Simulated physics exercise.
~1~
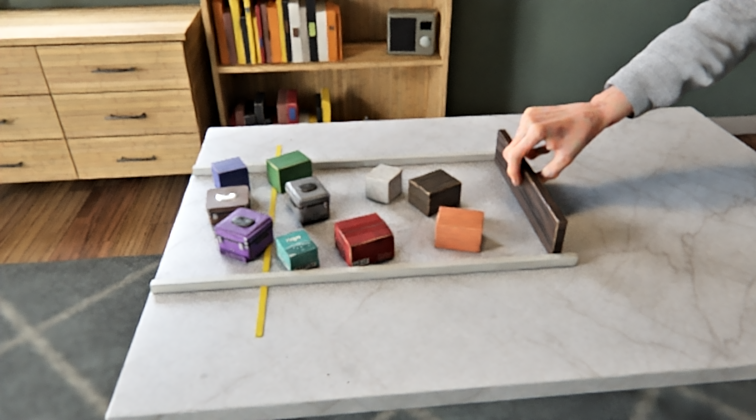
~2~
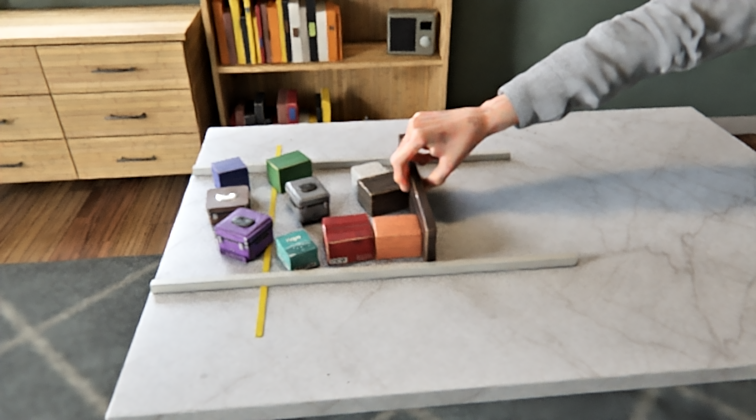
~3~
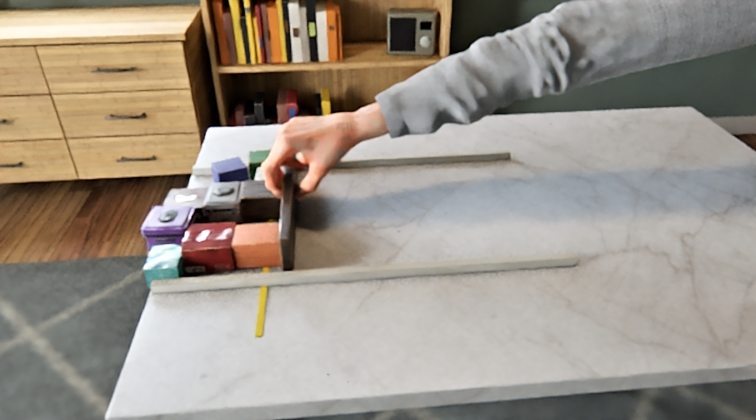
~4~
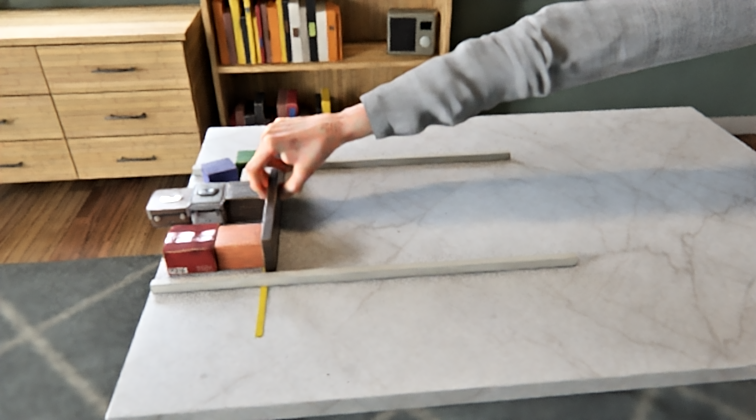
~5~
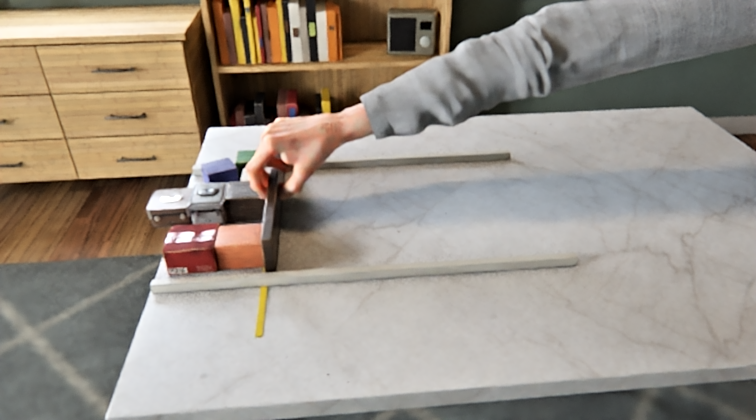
On a marble tabletop, a hand sliding a dark board leftward, bunching colourful blocks and pushing turquoise and purple ones out of view.
